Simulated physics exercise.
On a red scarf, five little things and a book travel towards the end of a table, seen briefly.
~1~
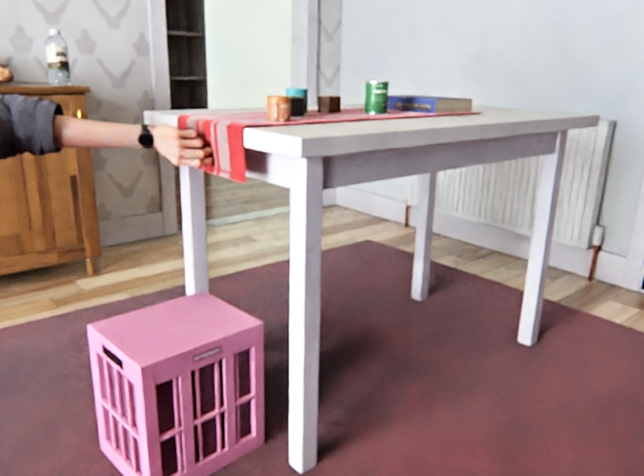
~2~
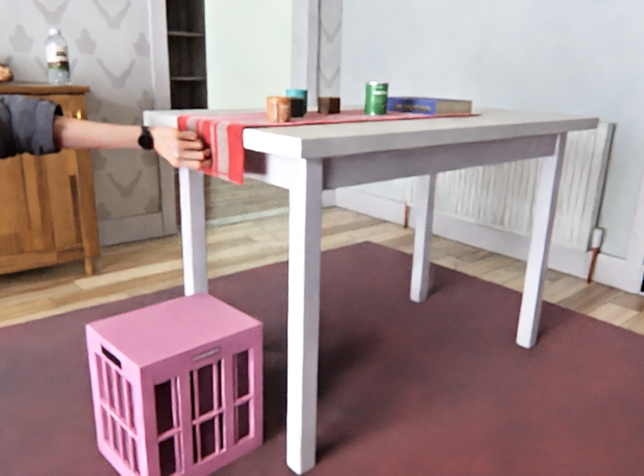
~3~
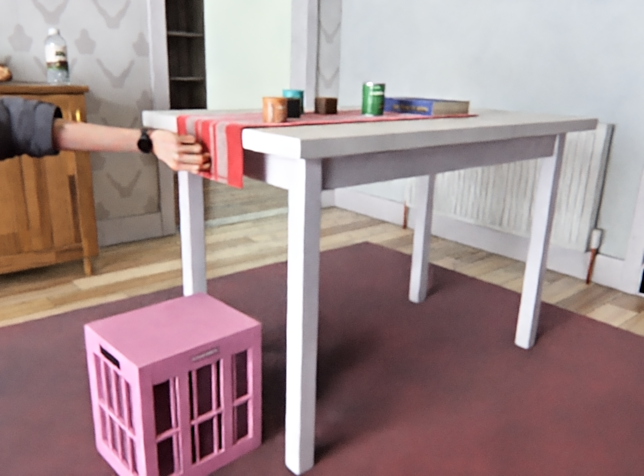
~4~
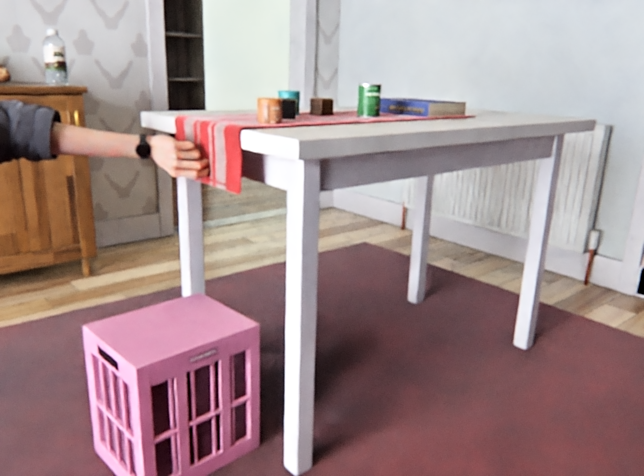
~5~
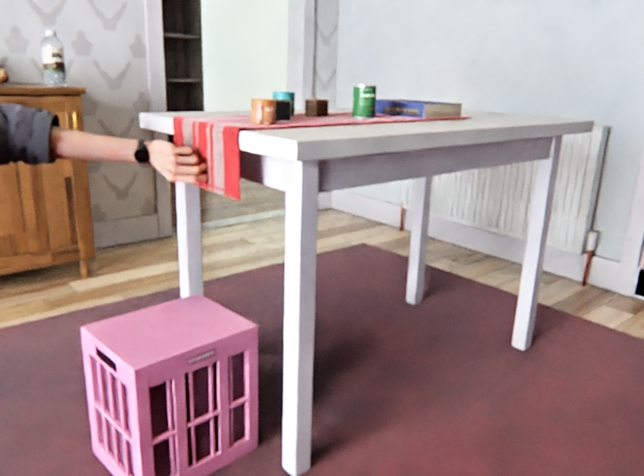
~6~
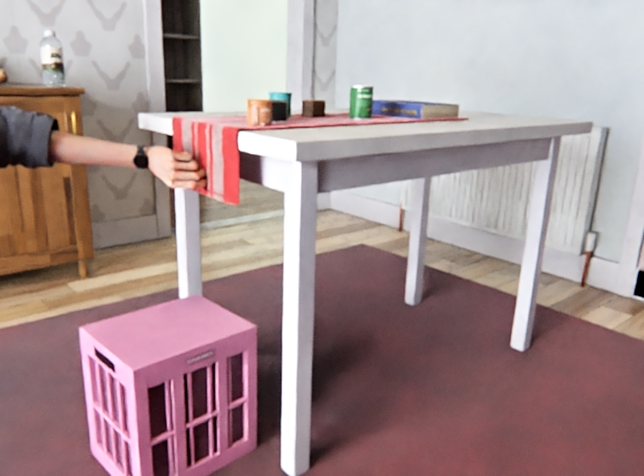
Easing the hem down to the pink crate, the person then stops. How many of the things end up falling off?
Just three fall.
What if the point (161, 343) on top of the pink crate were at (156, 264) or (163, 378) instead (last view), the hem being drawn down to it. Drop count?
Count: 1, then 4.
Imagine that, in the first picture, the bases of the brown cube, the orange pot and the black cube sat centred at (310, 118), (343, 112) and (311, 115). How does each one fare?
Brown cube: Lost. Orange pot: Safe. Black cube: Lost.
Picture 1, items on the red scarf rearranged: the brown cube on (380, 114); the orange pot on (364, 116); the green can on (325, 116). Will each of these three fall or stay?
Brown cube: Still on; orange pot: Still on; green can: Off.
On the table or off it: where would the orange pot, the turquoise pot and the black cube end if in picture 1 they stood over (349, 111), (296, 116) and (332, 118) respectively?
Outcome: The orange pot is still in place, the turquoise pot is gone, the black cube is gone.
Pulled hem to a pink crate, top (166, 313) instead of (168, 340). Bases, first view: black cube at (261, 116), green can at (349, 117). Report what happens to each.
Result: Black cube gone, green can still there.
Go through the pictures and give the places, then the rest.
In the first picture, hem (245, 182); orange pot (279, 96); black cube (291, 97); turquoise pot (297, 89); brown cube (329, 96); green can (377, 81); top of the crate (168, 340).
In the second picture, hem (243, 184); orange pot (279, 97).
In the third picture, hem (242, 188); black cube (287, 98).
In the fourth picture, hem (240, 194); turquoise pot (289, 91); top of the crate (164, 341).
In the fifth picture, hem (240, 199); brown cube (317, 100).
In the sixth picture, hem (239, 204); orange pot (259, 100); black cube (273, 100); turquoise pot (280, 92); brown cube (314, 100); green can (362, 86).
Early on, hem near (204, 242); orange pot gone.
Midway, hem near (203, 282); orange pot and black cube gone.
Near the end, hem on the crate; orange pot, black cube and turquoise pot gone.
Finally, hem on the crate; orange pot, black cube and turquoise pot gone. It carries off three.
